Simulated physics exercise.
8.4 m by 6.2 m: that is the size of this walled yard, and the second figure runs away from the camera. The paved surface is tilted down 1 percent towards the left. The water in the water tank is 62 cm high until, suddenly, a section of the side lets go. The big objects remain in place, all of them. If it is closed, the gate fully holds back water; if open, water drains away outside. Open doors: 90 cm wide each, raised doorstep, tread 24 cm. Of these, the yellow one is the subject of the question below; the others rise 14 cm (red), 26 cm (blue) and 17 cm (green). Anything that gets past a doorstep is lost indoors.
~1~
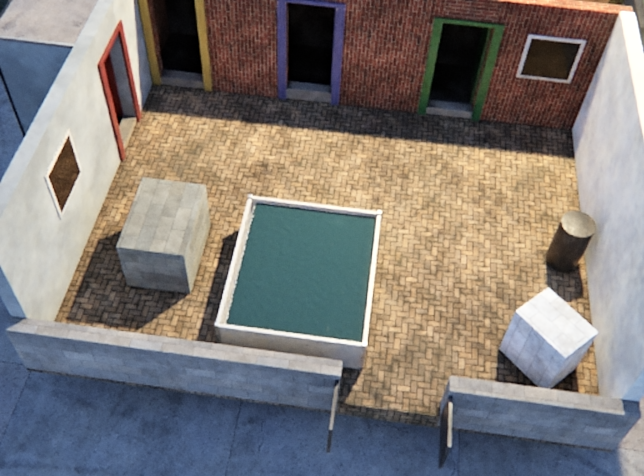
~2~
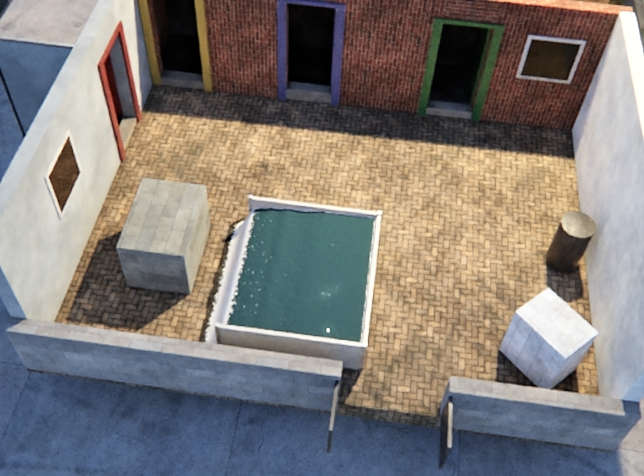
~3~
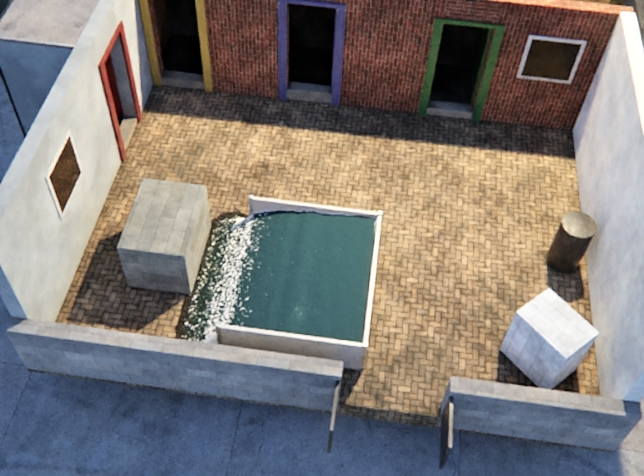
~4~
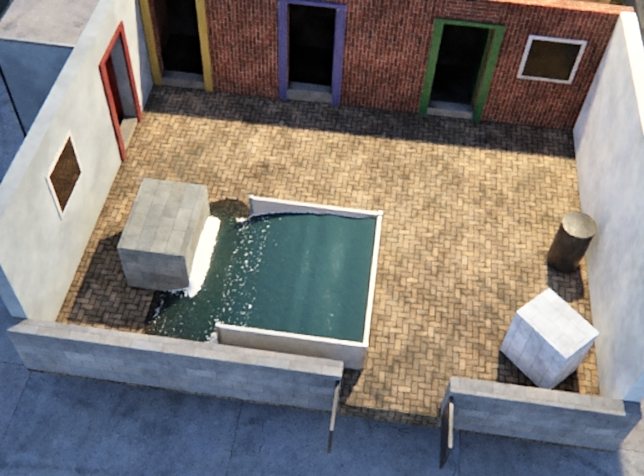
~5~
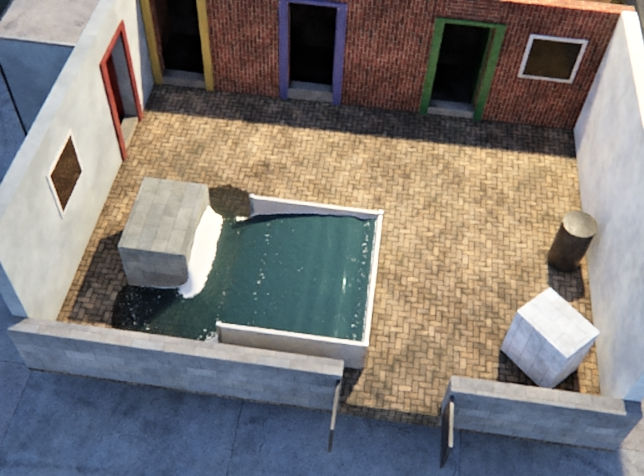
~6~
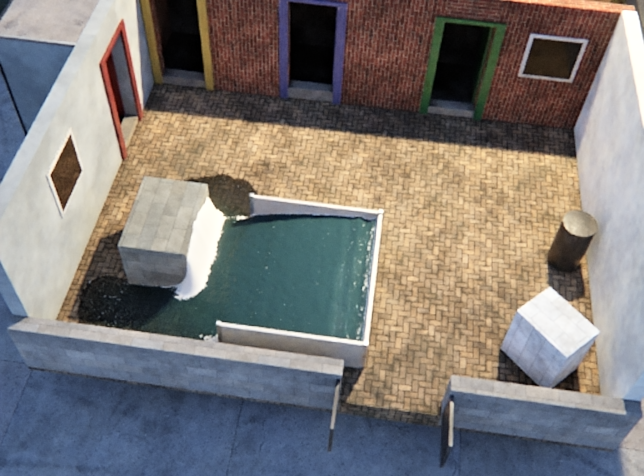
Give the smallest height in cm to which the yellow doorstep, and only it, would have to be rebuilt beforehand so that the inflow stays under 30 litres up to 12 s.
Roughly 25 cm.
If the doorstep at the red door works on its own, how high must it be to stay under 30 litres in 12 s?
Red door - some 13.5 centimetres.
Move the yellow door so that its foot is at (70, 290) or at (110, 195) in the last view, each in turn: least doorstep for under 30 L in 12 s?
Roughly 27 cm, then roughly 8.0 cm.
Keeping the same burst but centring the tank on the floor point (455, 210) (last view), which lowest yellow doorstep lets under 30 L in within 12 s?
A height near 23 cm.
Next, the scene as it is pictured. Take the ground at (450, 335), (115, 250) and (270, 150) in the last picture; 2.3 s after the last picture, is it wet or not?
1: Unwetted; 2: Awash; 3: Awash.
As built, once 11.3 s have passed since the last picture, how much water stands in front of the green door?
Some 4.0 cm.
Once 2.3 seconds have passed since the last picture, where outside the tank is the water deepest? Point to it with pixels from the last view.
About (46, 347).
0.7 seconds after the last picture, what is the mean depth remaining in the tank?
About 34 centimetres.
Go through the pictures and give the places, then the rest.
Still water, 62 cm deep, in the water tank at (303, 269); the yellow door at (178, 47) is dry, in the first picture.
The front is at a hidden place, 0.3 m from the gap at (238, 275); 0.6 m2 of floor is wet, 62 cm left at the back, in the second picture.
The front is at (181, 335), 0.7 m from the gap at (239, 276); 1.8 m2 of floor is wet, 62 cm left at the back, in the third picture.
Water pours out at (239, 277) and has run 1.2 m, to (151, 318); about 14 cm deep outside, 62 cm at the back, in the fourth picture.
The front is at (119, 312), 1.8 m from the gap at (240, 277); 3.9 m2 of floor is wet, 58 cm left at the back, in the fifth picture.
Water pours out at (240, 276) and has run 2.3 m, to (84, 310); about 7 cm deep outside, 51 cm at the back; 2.7 m in a straight line remain to the yellow door at (179, 46), in the sixth picture.
Then, 0.7 s after the last picture water covers 25 % of the floor, deepest (64 cm) near (46, 347); it has not reached the yellow door.
Then, 2.3 s after the last picture water covers 40 % of the floor, deepest (36 cm) near (46, 347); 23 cm at the yellow door, 3 litres in over its 20 cm doorstep.
Then, 11.3 s after the last picture water covers 100 % of the floor, deepest (11 cm) near (126, 154); 10 cm at the yellow door, 79 litres in over its 20 cm doorstep.
At the yellow door as built, the water peaked near 32 cm, 3.7 s after the last picture.
With a doorstep of 21 cm, 66 litres would have come in within the 12 s; with 28 cm, 17 litres. So under 30 litres takes about 25 cm.
